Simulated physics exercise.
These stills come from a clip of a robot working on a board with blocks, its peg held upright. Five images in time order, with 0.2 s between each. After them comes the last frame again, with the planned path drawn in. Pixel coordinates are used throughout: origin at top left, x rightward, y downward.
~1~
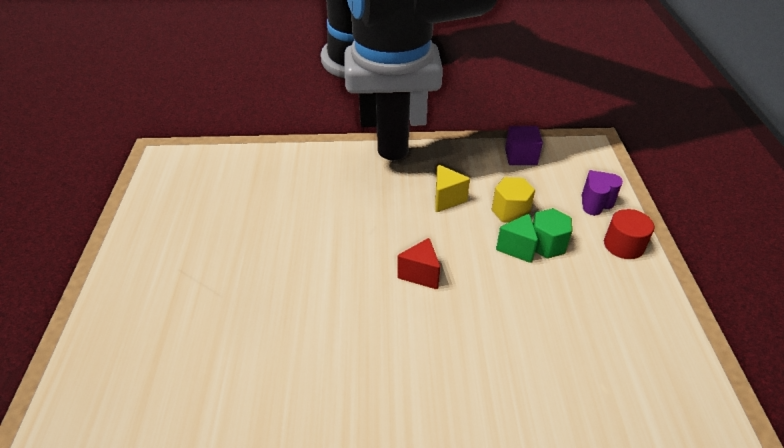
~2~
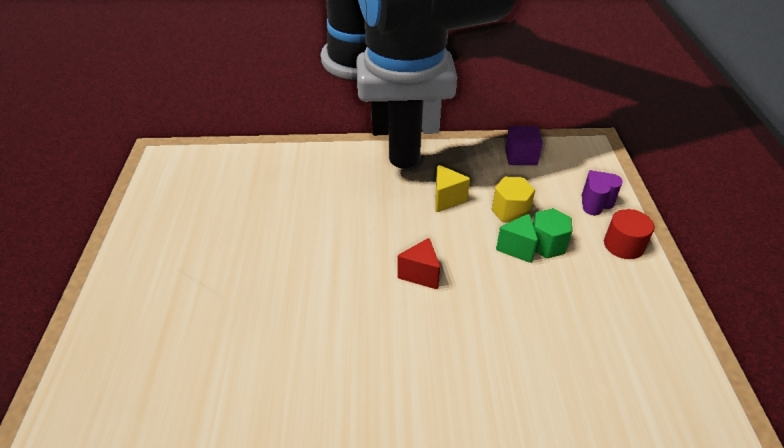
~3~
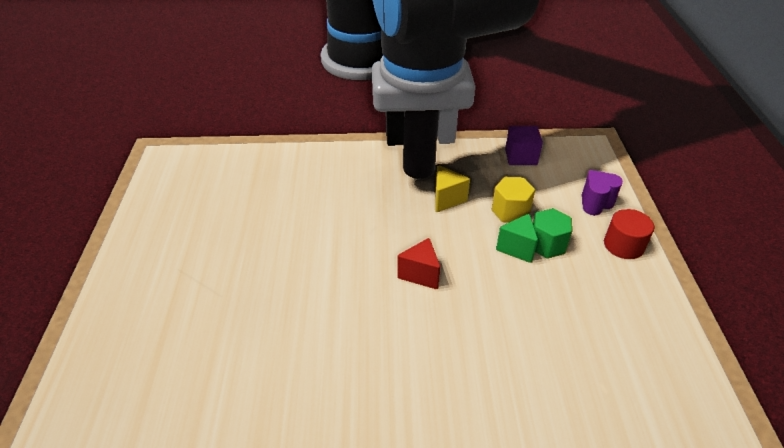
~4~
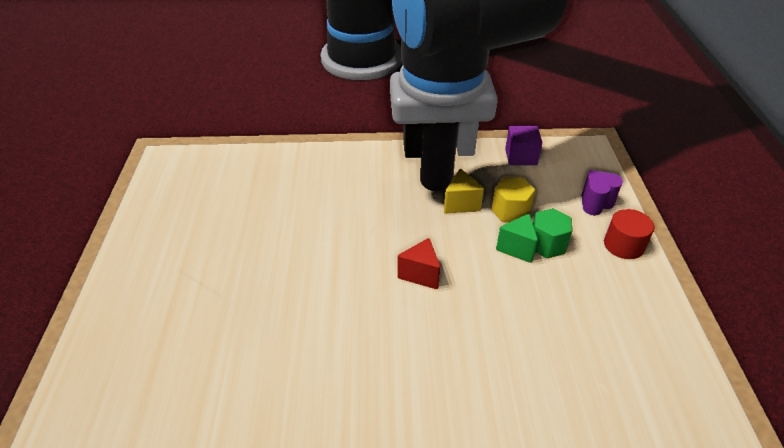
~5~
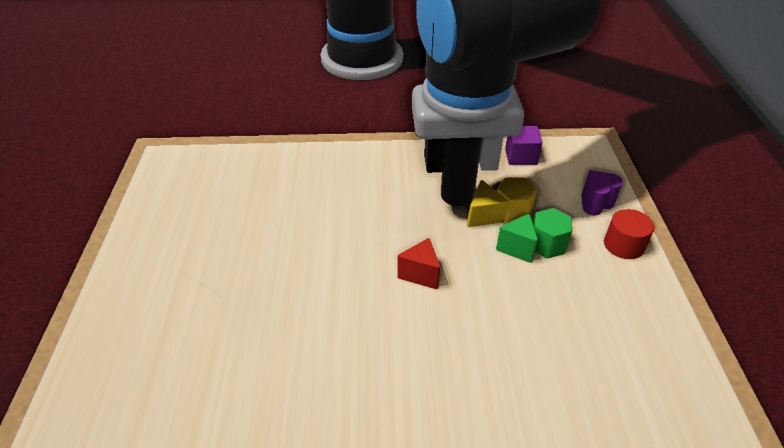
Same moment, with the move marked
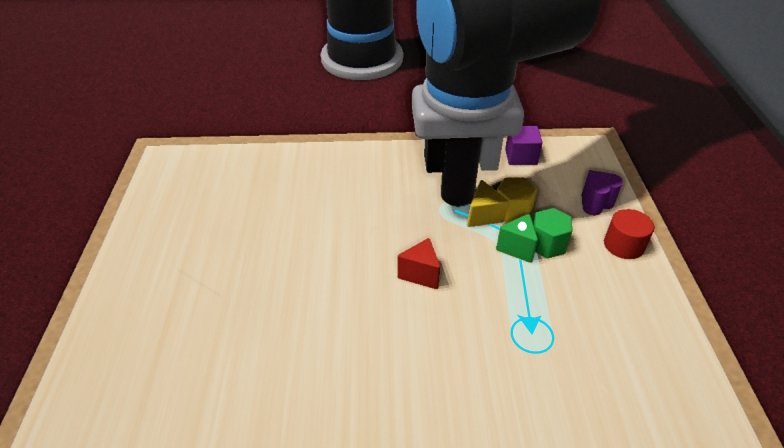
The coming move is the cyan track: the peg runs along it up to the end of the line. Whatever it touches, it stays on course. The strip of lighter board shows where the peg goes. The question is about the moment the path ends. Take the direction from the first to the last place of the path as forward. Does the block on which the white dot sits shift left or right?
The left.
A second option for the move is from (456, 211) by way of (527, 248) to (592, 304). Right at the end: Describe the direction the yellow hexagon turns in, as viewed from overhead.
It rotates counterclockwise.
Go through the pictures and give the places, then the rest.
Peg tip at (393, 152); block tops, yellow triangular block at (449, 177); yellow hexagon at (515, 188); green triangular block at (522, 226); green hexagon at (554, 221), in the first picture.
Peg at (405, 160); blocks unchanged, in the second picture.
Peg at (419, 170); blocks unchanged, in the third picture.
Peg at (436, 182); yellow triangular block at (464, 181), in the fourth picture.
Peg at (457, 197); yellow triangular block at (487, 194); yellow hexagon at (518, 188); green triangular block at (522, 226); green hexagon at (554, 221), in the fifth picture.
Path on the board, from (456, 211) over (507, 235) and (524, 280) to (532, 335); the dot is on the green triangular block.
What follows on the original path. One third of the way, peg at (510, 220); yellow triangular block at (543, 212), turned 15° anticlockwise; yellow hexagon at (532, 186), turned 30° anticlockwise; green triangular block at (540, 236), turned 20° clockwise; green hexagon at (574, 229), turned 15° clockwise.
Two thirds of the way, peg at (527, 266); yellow triangular block at (549, 214), turned 25° anticlockwise; yellow hexagon at (532, 186), turned 30° anticlockwise; green triangular block at (563, 262), turned 45° anticlockwise; green hexagon at (578, 231), turned 15° clockwise.
At the end, peg at (536, 321); yellow triangular block at (549, 214), turned 25° anticlockwise; yellow hexagon at (532, 186), turned 30° anticlockwise; green triangular block at (564, 265), turned 60° anticlockwise; green hexagon at (578, 231), turned 15° clockwise.
